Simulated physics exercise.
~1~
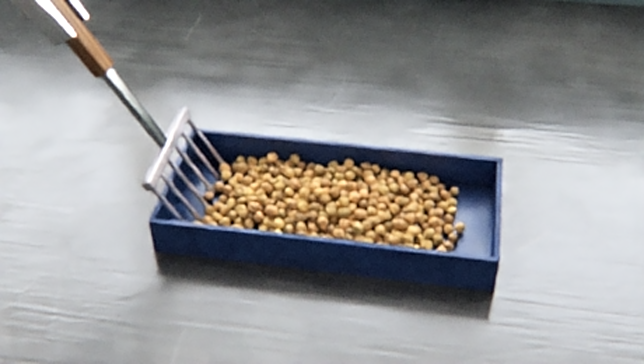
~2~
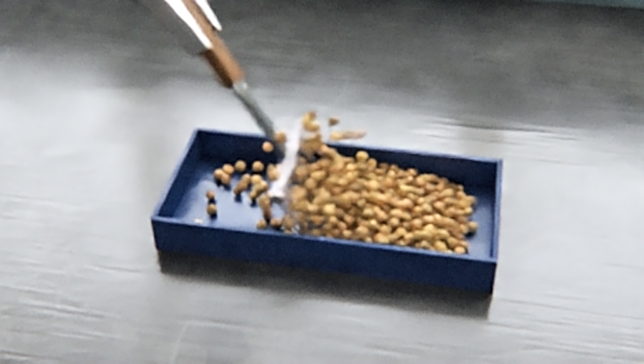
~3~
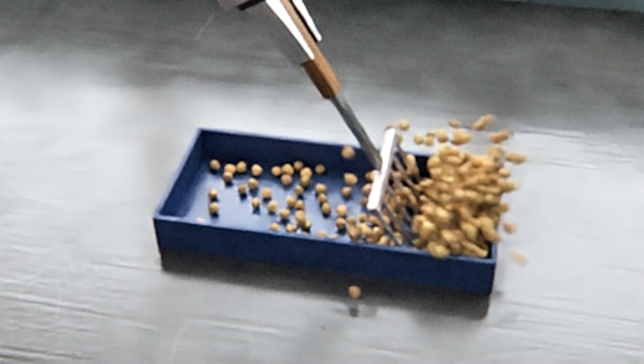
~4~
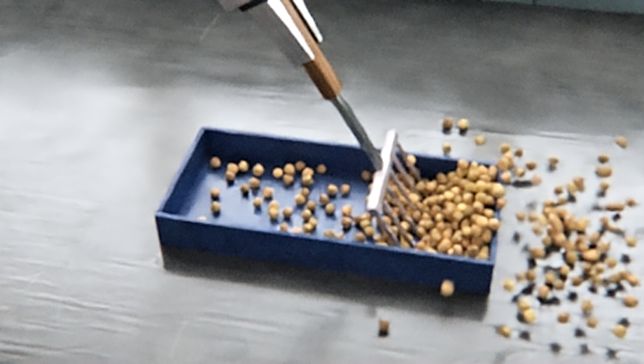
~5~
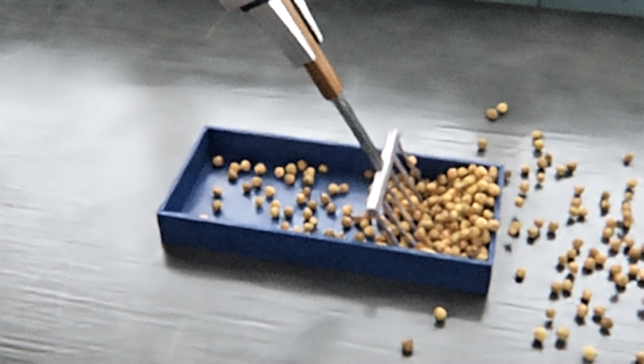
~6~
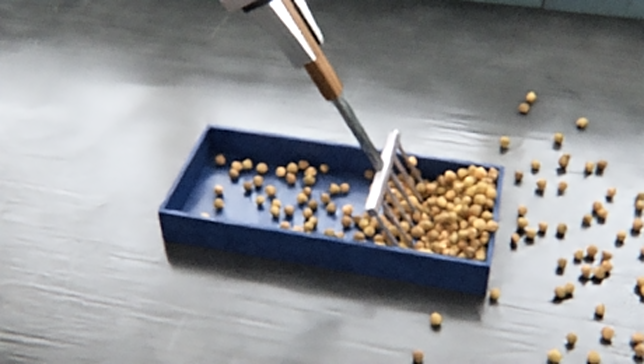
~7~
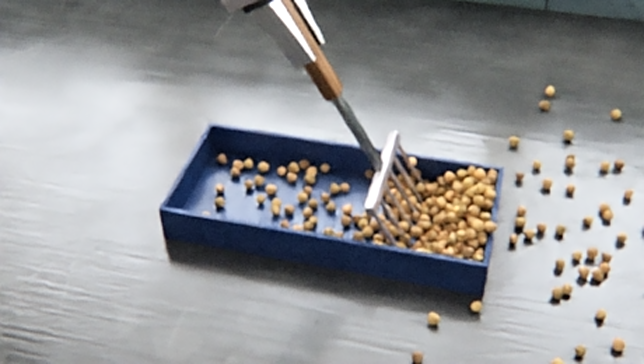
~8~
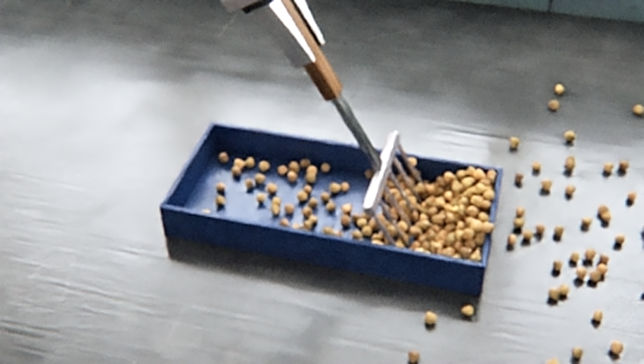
We see a rake held by a robot sweep dried chickpeas rightward through a blue tin, flinging some over the far end before it stops. The spilled chickpeas scatter and settle on the gray table, while most remain in the tin, heaped against its right end.
